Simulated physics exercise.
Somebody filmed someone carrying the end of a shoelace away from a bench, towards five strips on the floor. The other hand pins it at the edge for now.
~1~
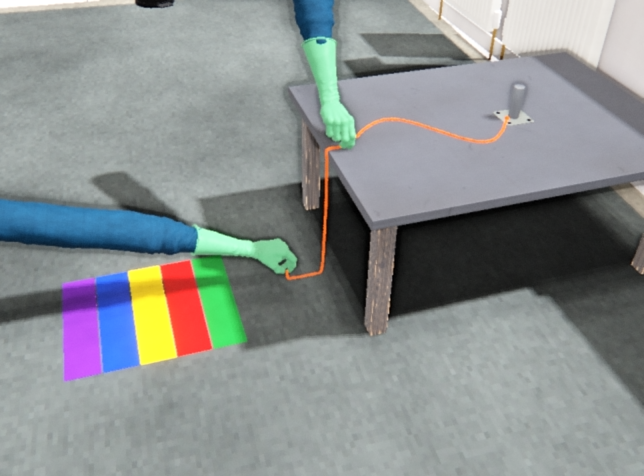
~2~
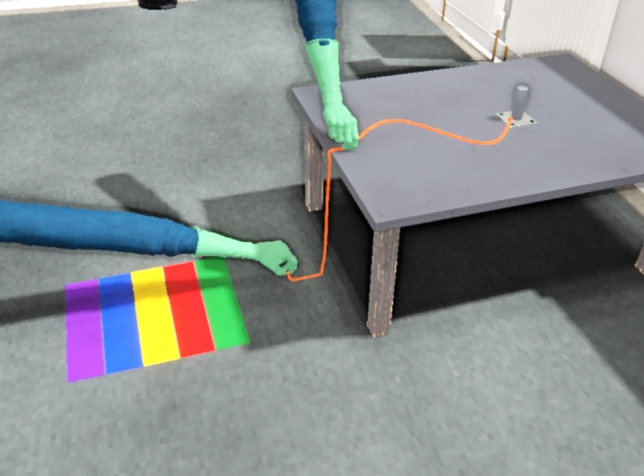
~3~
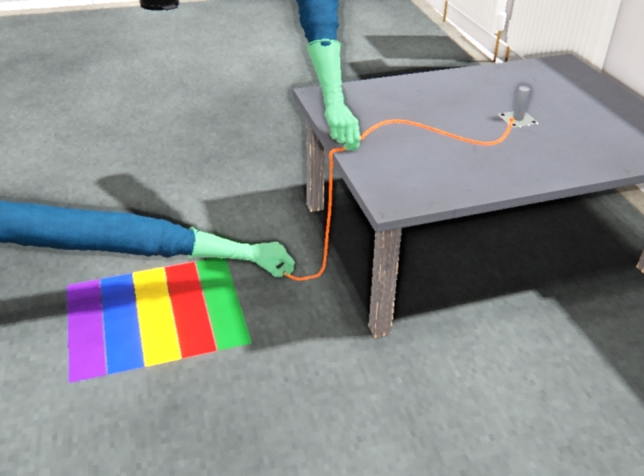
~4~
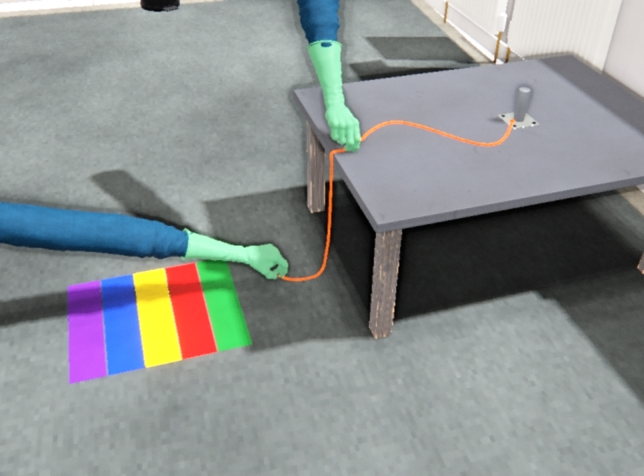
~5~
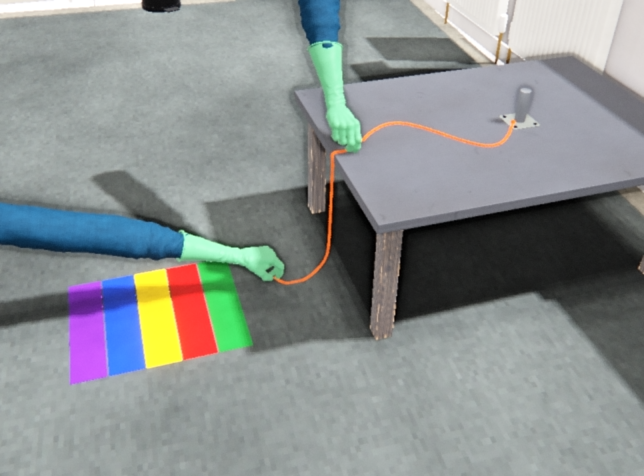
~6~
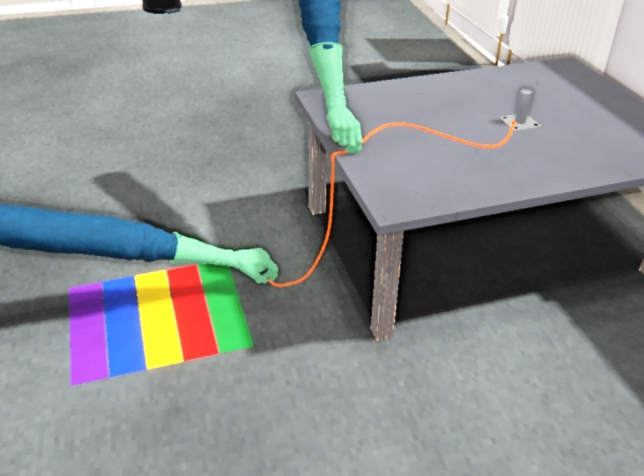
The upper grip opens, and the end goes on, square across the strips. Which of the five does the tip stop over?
The end stops over the blue strip.
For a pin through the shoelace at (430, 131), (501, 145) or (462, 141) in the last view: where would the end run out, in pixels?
Try by try, around (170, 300), (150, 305) and (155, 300).
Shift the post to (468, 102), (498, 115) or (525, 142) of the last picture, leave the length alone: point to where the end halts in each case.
Near (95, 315), (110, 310) and (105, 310).
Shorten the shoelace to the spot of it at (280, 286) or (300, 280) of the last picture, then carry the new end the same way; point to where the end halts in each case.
About (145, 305) and (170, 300).
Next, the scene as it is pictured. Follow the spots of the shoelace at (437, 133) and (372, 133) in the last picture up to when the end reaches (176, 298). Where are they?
They go to (407, 140) and to (333, 153).
Soon after, end near (176, 298); over red.
After that, end near (144, 304); over yellow.
At the stop, end near (123, 308); over blue. It gets as far as the blue strip.
